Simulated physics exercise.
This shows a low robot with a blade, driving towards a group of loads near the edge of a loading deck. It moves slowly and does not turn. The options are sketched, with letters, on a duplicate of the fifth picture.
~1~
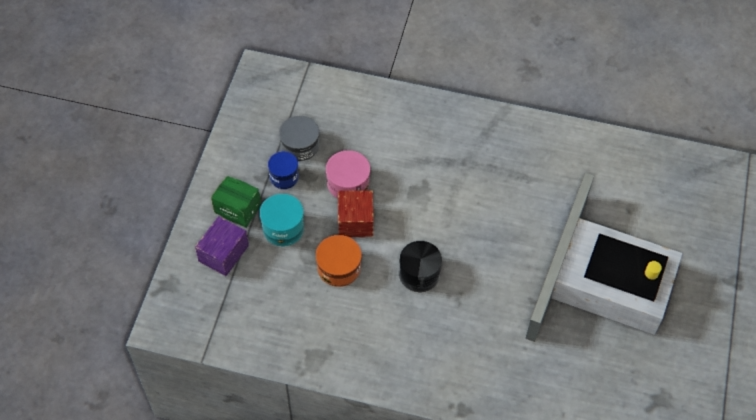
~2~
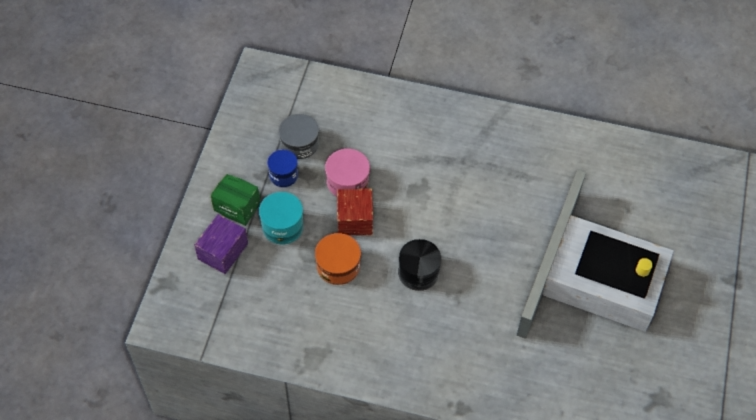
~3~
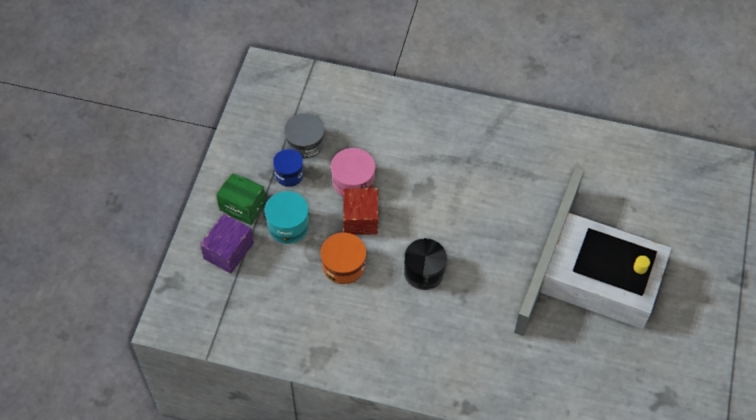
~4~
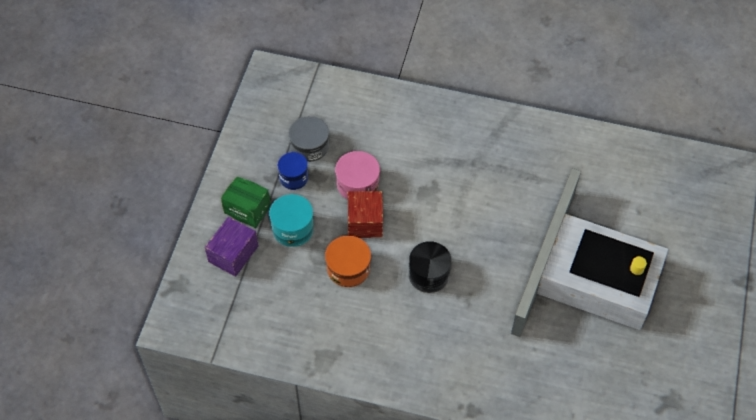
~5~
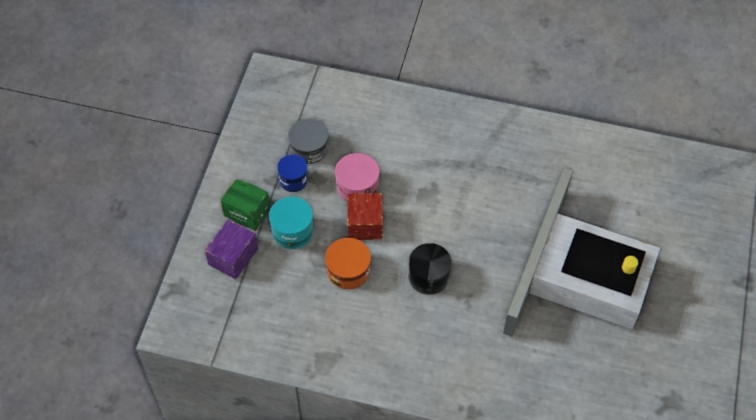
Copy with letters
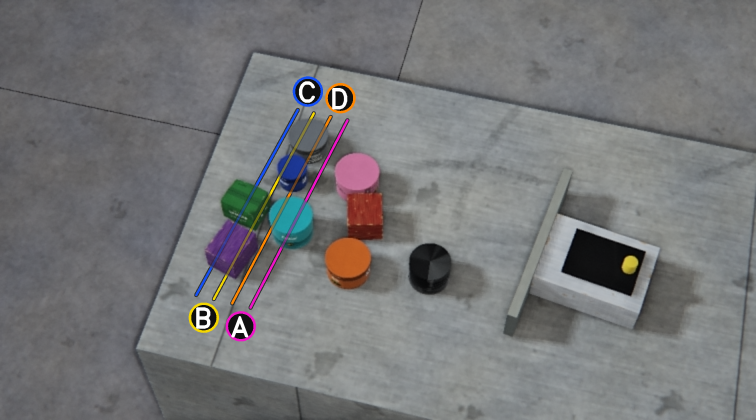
In the video, a low white robot with a grey blade creeps left across a grey deck toward a cluster of colourful round containers and boxes, which stay in place while the view shifts slightly.
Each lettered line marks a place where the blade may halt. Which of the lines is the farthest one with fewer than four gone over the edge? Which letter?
C is the last line within the limit.
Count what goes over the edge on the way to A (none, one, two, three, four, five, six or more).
By then, none.
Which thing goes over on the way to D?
It is the green box.
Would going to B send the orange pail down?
By then, no.
On the marked copy, A at (301, 209); B at (266, 202); C at (250, 198); D at (284, 205).
Taking C. A third of the way, robot (490, 236); black canister (394, 258); green box (246, 204).
Two thirds of the way, robot (385, 213); green box (224, 196); turquoise pail (258, 212).
When it is over, robot (302, 195); purple crate over the edge; green box over the edge; three fallen.
As for the rest, A is within the limit but short; B is within the limit but short; D is within the limit but short.
